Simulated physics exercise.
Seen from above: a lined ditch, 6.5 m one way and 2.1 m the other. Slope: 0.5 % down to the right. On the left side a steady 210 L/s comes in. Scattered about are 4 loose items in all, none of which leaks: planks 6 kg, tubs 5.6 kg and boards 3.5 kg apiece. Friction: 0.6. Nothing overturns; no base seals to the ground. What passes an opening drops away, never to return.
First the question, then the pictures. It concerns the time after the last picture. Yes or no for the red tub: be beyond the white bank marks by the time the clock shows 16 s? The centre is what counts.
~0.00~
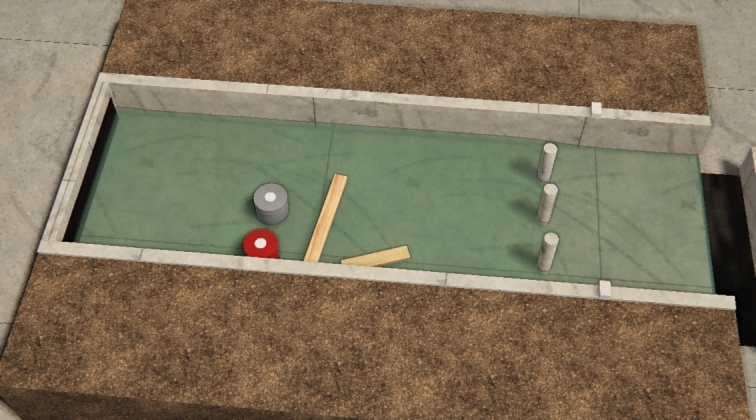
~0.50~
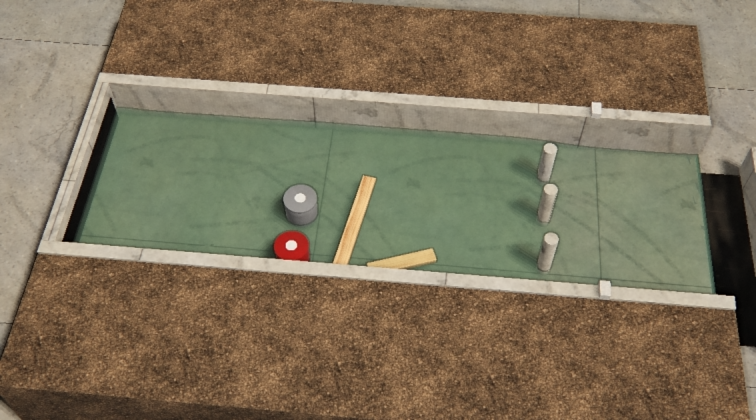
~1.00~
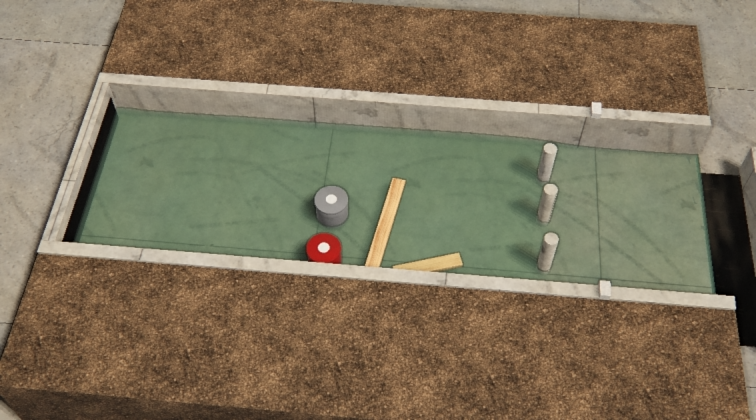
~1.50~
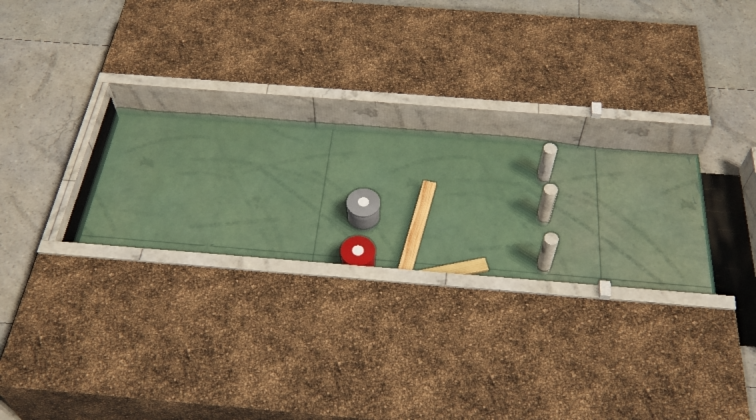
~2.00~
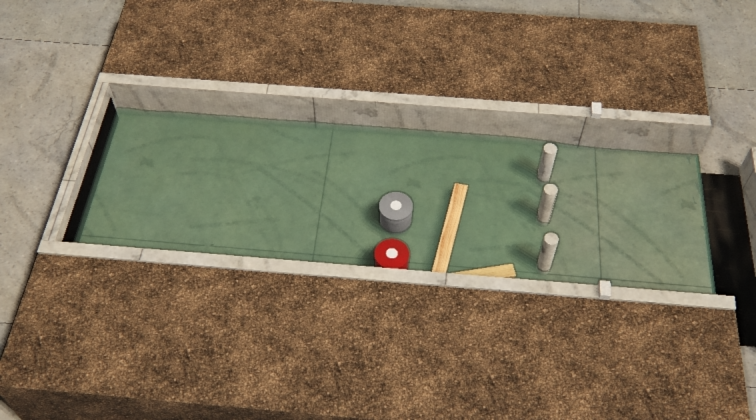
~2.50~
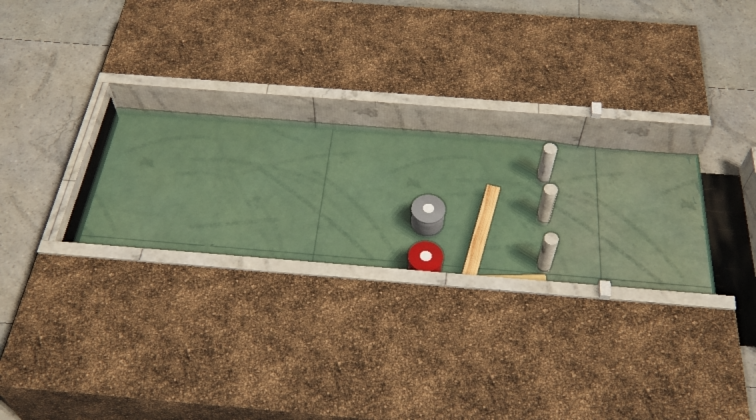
Judging by its centre, the red tub never goes over.
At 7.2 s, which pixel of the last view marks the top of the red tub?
Position estimate: Close to (510, 270).
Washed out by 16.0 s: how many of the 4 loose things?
Count at that moment: 1.
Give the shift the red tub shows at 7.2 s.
Around 250 cm from the start by that time.
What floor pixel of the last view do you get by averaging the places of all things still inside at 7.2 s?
The average lands around (514, 257).
After 3.5 s the red tub is near (494, 262), 2.4 m from its start, afloat; 1 of 4 are over the mark; 4 afloat.
After 7.2 s the red tub is near (510, 270), 2.5 m from its start, afloat; 1 of 4 are over the mark; 3 afloat.
After 12.0 s the red tub is near (510, 271), 2.5 m from its start, afloat; 1 of 4 are over the mark; 3 afloat.
After 16.0 s the red tub is near (510, 271), 2.5 m from its start, afloat; 1 of 4 are over the mark; 3 afloat.
